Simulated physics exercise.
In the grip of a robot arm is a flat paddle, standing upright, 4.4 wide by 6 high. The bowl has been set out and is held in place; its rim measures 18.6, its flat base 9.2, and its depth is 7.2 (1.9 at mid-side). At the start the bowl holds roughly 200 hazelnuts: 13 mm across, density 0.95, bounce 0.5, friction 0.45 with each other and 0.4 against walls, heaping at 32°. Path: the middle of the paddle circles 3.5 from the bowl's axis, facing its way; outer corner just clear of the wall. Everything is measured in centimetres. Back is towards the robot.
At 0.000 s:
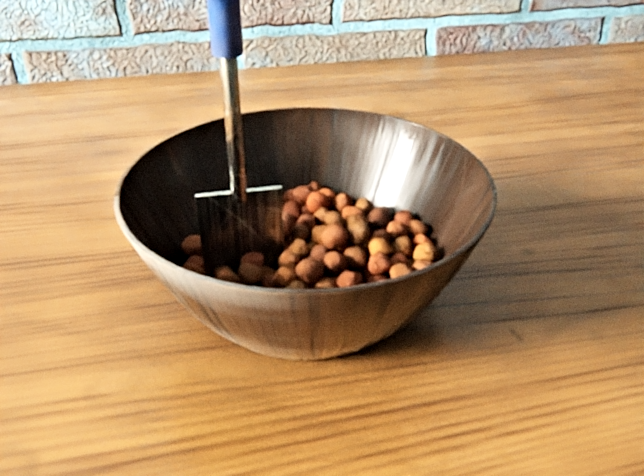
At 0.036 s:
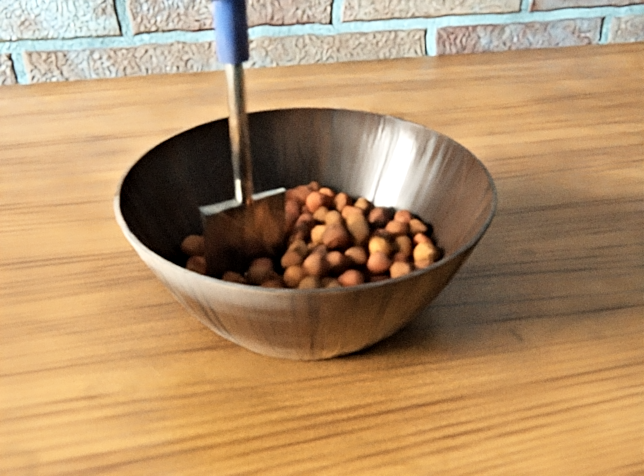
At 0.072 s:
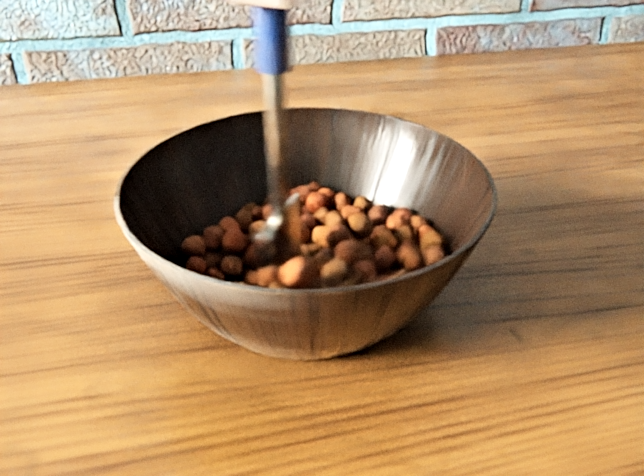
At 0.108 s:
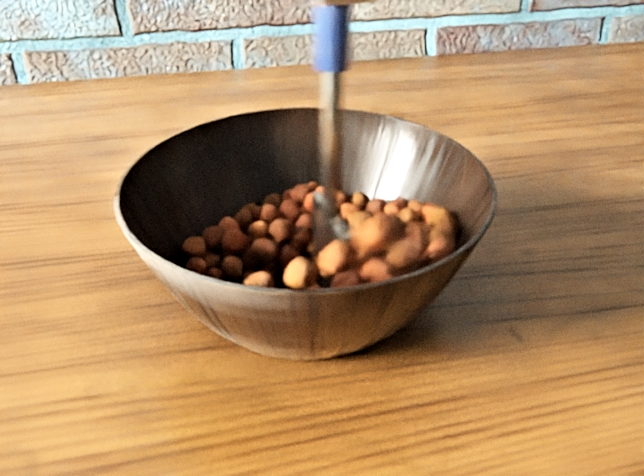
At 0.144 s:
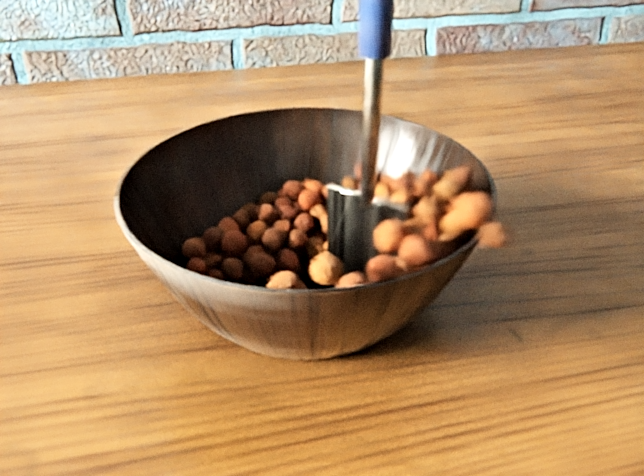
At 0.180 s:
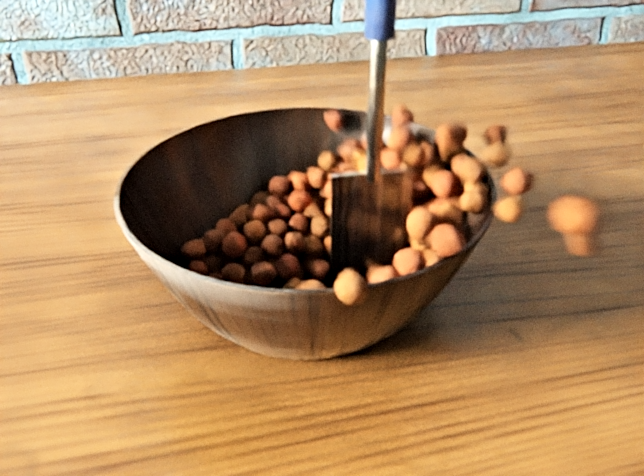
The clip shows a blue-handled paddle sweeping through hazelnuts in a dark bowl on a wooden table, moving from the left along the near side to the right, where the nuts pile up and several fly over the rim.
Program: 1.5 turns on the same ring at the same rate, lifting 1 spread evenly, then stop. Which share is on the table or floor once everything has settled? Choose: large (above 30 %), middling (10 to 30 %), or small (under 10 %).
Middling.
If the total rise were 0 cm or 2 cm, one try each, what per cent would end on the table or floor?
I'd reckon around 25 and 15 per cent.
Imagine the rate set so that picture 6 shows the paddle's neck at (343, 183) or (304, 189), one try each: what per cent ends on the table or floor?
First try: About 0 %; second try: About 0 %.
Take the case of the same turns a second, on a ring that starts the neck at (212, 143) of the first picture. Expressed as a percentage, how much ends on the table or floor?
I'd say around 30 per cent.
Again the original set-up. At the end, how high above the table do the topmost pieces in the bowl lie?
It reaches some 5.0 cm above the table.
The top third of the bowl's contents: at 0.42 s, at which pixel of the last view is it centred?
I'd say about (238, 283).
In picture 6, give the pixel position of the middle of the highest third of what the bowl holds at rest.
It is centred around (318, 253).
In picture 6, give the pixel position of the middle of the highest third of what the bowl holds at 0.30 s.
Upper-third centre: Approx. (212, 151) px.
After 0.30 s, 314° round, highest piece 11 above the table; 169 in the bowl, 6 on the table or floor, 20 in flight or on the tool.
After 0.42 s, 90° round, highest piece 9 above the table; 156 in the bowl, 29 on the table or floor, 10 in flight or on the tool.
After 0.68 s, 180° round, highest piece 5 above the table; 153 in the bowl, 42 on the table or floor.
After 1.38 s, 180° round, highest piece 5 above the table; 153 in the bowl, 42 on the table or floor.
In the end, 153 in the bowl, 42 on the table or floor. That is 22 % on the table or floor.
